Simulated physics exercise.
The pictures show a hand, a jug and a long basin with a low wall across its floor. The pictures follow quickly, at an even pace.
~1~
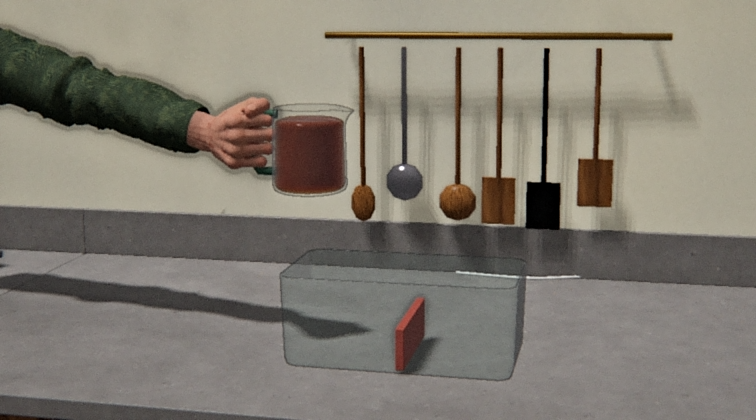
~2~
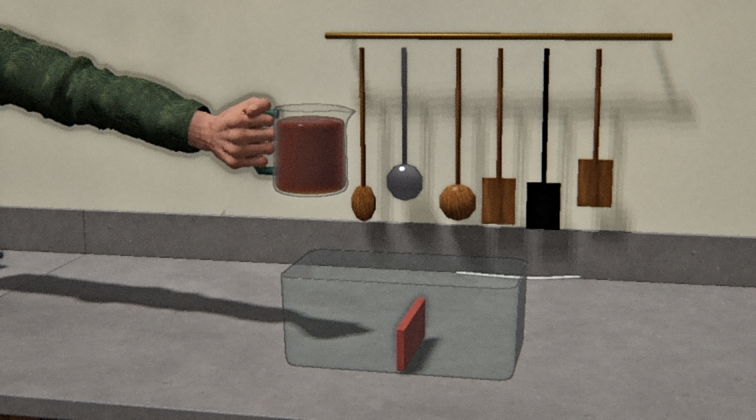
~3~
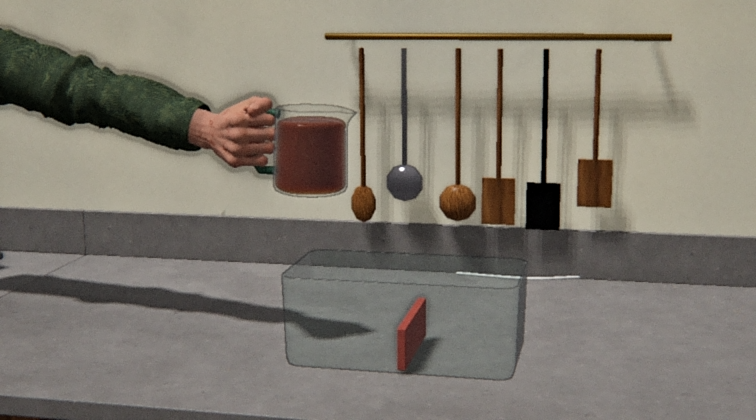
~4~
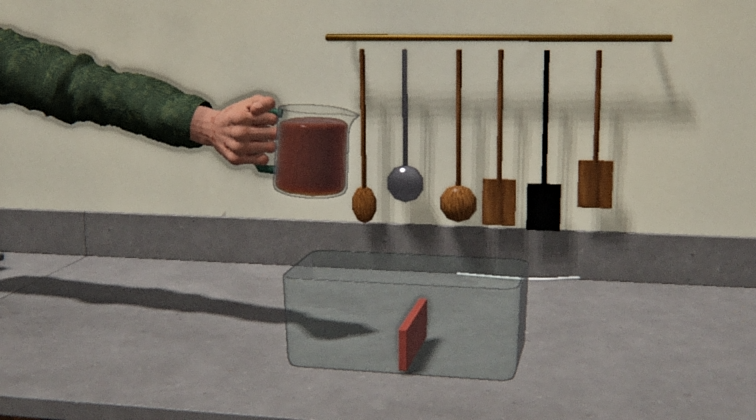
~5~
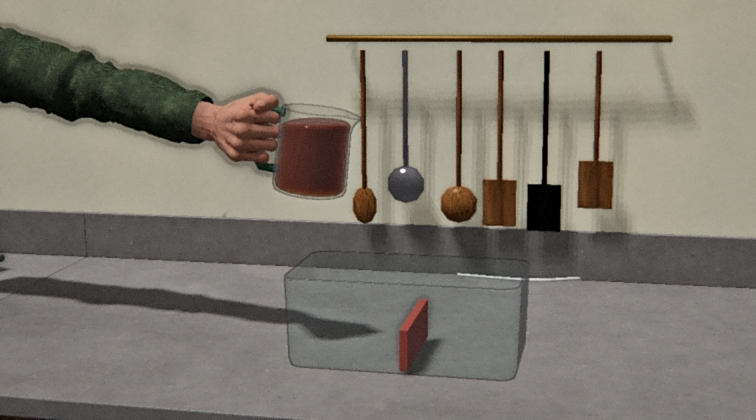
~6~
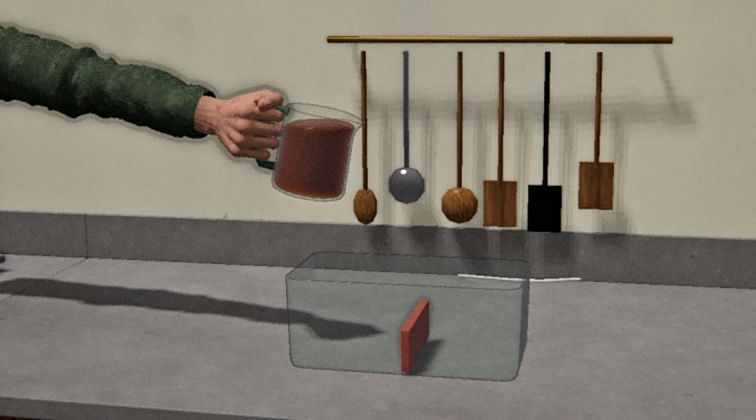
On a grey kitchen counter against a pale wall, seen from the front and slightly above, a long clear basin stands with a low red wall across its floor. Above it at left, a hand in a green sleeve holds a glass jug of reddish-brown tea, and six utensils hang from a rail. The hand tilts the jug slightly to the right, gradually, while the view barely shifts.
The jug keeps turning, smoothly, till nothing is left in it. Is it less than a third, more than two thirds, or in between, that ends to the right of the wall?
It comes to between a third and two thirds.
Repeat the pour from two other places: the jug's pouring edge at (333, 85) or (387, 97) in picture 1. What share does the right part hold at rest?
The first gives 20 %, the second 95 %.
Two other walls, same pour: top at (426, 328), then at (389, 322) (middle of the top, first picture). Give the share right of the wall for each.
Roughly 30 per cent, and 85 per cent.
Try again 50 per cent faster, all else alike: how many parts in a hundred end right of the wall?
About 45 per cent.
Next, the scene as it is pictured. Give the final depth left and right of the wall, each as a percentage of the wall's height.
The left part 20 per cent, the right part 30.
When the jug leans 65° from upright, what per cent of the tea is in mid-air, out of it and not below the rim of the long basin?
Near 15 %.
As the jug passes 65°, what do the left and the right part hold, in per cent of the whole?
Some 0 per cent left and 5 right.
A moment on, the jug is tipped part way and 81 per cent is still to pour, 1 is left of the wall and 3 right of it.
Next, the jug is tipped right over and 27 per cent is still to pour, 10 is left of the wall and 42 right of it.
Then the jug is tipped right over and 2 per cent is still to pour, 41 is left of the wall and 53 right of it.
Later the jug is tipped right over and 0 per cent is still to pour, 44 is left of the wall and 54 right of it.
At rest 44 per cent lies left of the wall, 54 right of it and 2 outside.
